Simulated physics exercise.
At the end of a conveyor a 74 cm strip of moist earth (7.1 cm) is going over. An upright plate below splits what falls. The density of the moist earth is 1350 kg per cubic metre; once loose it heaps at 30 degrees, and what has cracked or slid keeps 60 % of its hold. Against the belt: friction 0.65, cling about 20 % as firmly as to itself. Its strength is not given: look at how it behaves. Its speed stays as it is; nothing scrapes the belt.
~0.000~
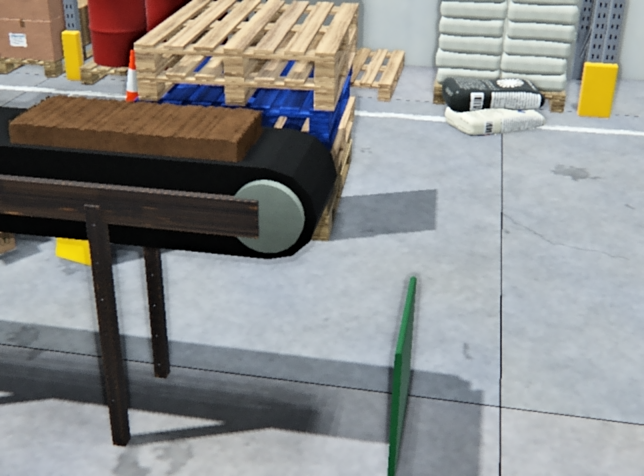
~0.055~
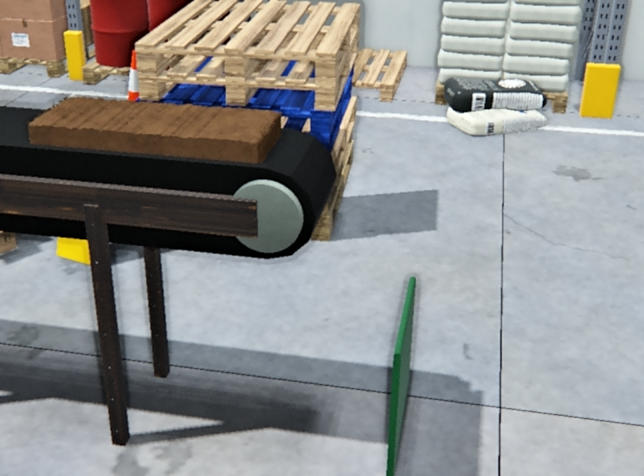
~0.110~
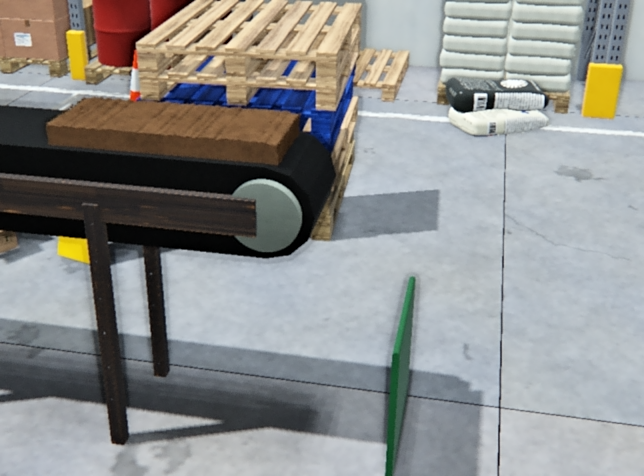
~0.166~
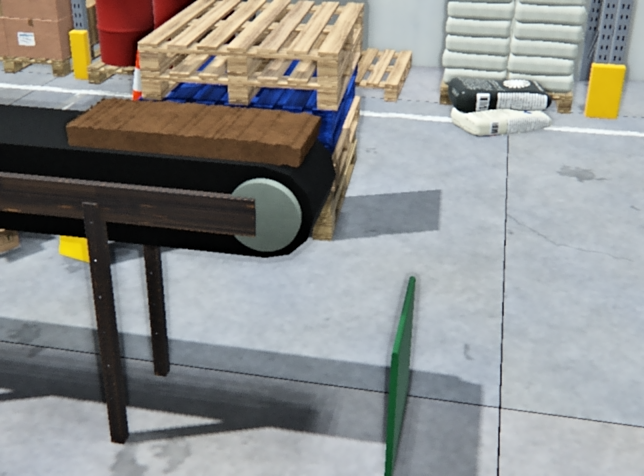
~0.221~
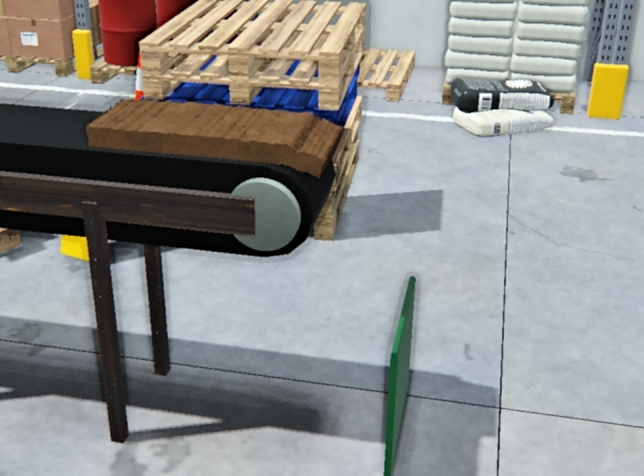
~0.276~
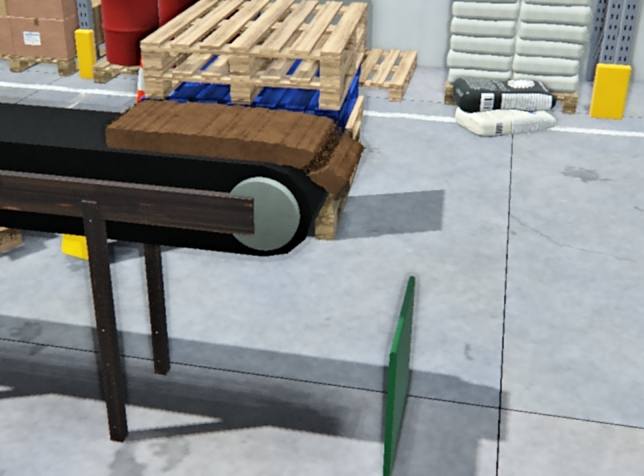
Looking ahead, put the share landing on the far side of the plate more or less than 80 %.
The result is more than 80 %.
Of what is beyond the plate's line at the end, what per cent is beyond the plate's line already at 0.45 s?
About 10 %.
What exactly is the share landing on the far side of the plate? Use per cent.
Some 100 per cent.
By 0.45 s, 5 % is beyond the plate's line.
By 0.65 s, 39 % is beyond the plate's line.
By 0.86 s, 72 % is beyond the plate's line.
By 1.06 s, 100 % is beyond the plate's line.
By 2.23 s, at the end, 100 % is beyond the plate's line.
